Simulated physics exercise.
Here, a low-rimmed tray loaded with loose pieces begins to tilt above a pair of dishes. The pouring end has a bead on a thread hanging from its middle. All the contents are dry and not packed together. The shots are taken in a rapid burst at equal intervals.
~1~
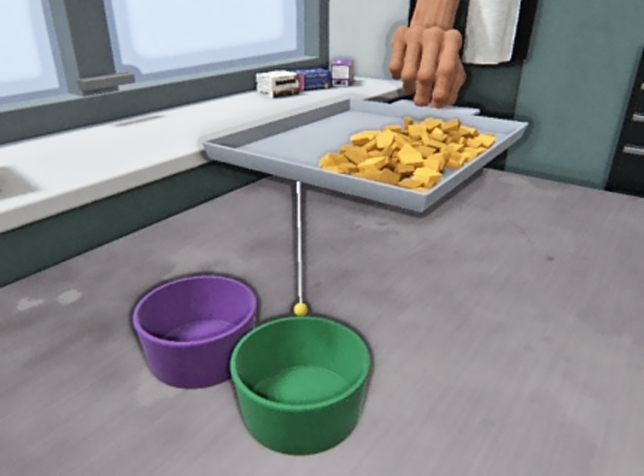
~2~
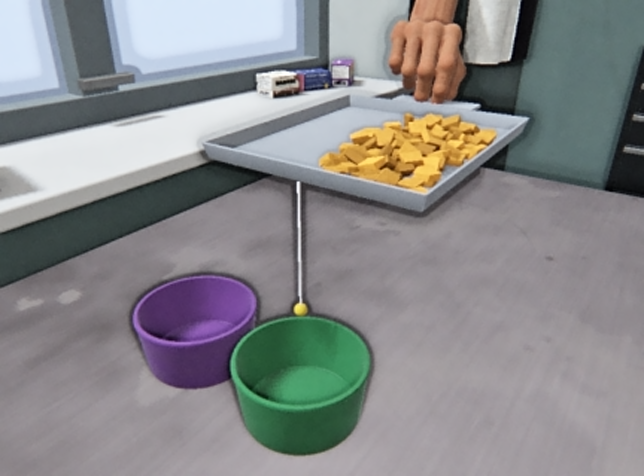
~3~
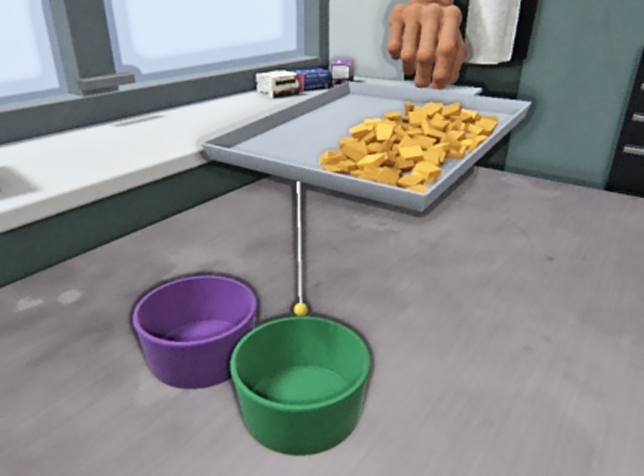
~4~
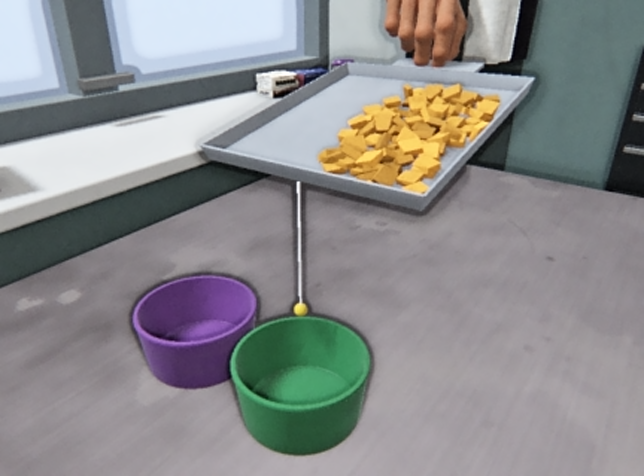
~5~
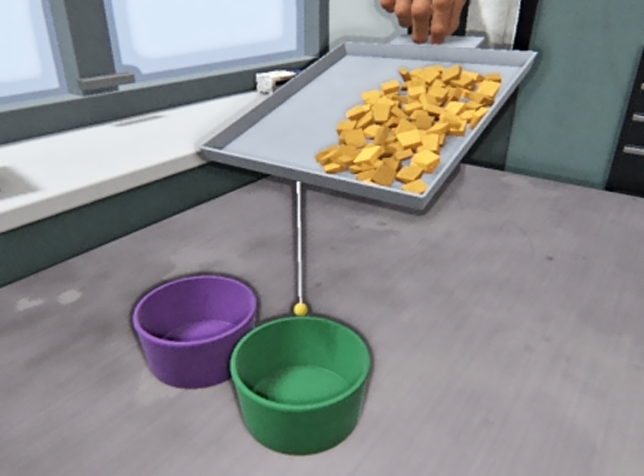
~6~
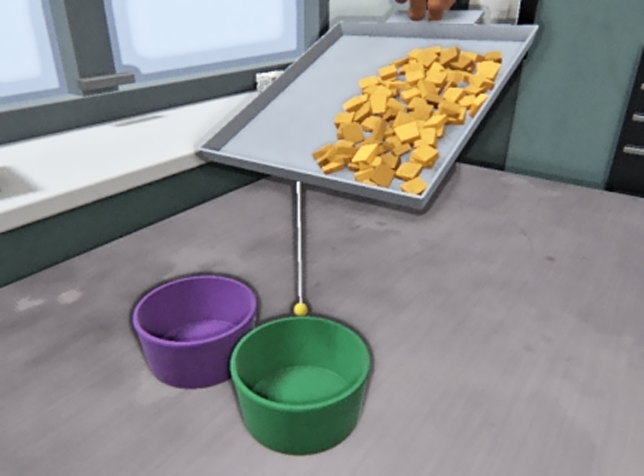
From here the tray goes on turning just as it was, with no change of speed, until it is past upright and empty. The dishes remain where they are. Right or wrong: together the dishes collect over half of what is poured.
Right.
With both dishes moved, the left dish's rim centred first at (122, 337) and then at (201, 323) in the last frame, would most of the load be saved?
In the first position shy of half, in the second past half.
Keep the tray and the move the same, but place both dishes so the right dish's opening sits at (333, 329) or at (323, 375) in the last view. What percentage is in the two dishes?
About 10 and 70 per cent respectively.
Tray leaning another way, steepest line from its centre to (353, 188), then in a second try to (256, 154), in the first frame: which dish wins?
Okay, first try the right-side one, second try the left-side one.
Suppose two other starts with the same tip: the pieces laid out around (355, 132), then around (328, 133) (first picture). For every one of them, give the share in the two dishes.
Roughly 70 per cent, then 70 per cent.
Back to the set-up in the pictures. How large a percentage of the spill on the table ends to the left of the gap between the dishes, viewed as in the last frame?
That would be roughly 60 per cent.
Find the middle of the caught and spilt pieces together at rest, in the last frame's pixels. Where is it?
Near pixel (275, 415).
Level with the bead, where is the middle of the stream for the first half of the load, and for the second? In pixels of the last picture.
The leading part at (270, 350), the rest of it at (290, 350).
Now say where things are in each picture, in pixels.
Corners of the pouring end at (209, 142) and (423, 191), level; middle of the load at (401, 146), small crackers; left dish at (152, 356); right dish at (258, 419); bead on its thread at (301, 310), in the first frame.
Corners of the pouring end at (208, 142) and (423, 191), level; middle of the load at (402, 144), in the second frame.
Corners of the pouring end at (208, 143) and (422, 191), tipped barely, level across its low end; middle of the load at (401, 136), in the third frame.
Corners of the pouring end at (206, 144) and (421, 192), tipped a little, level across its low end; middle of the load at (401, 126), in the fourth frame.
Corners of the pouring end at (205, 145) and (420, 192), tipped clearly, level across its low end; middle of the load at (400, 115), in the fifth frame.
Corners of the pouring end at (204, 147) and (419, 193), tipped clearly, level across its low end; middle of the load at (419, 106); left dish at (152, 356); right dish at (258, 419), in the sixth frame.
Soon, tray tipped steeply; nearly all on the tray; a stray few in the air.
A while on, tray tipped past a quarter turn; a small part on the tray; about a third in the right dish; a small part in the left dish; about a quarter outside both; about a quarter in the air.
Towards the end, tray tipped past a quarter turn; about half in the right dish; a small part in the left dish; about a third outside both.
Finally, tray tipped past a quarter turn; about half in the right dish; a small part in the left dish; about a third outside both.
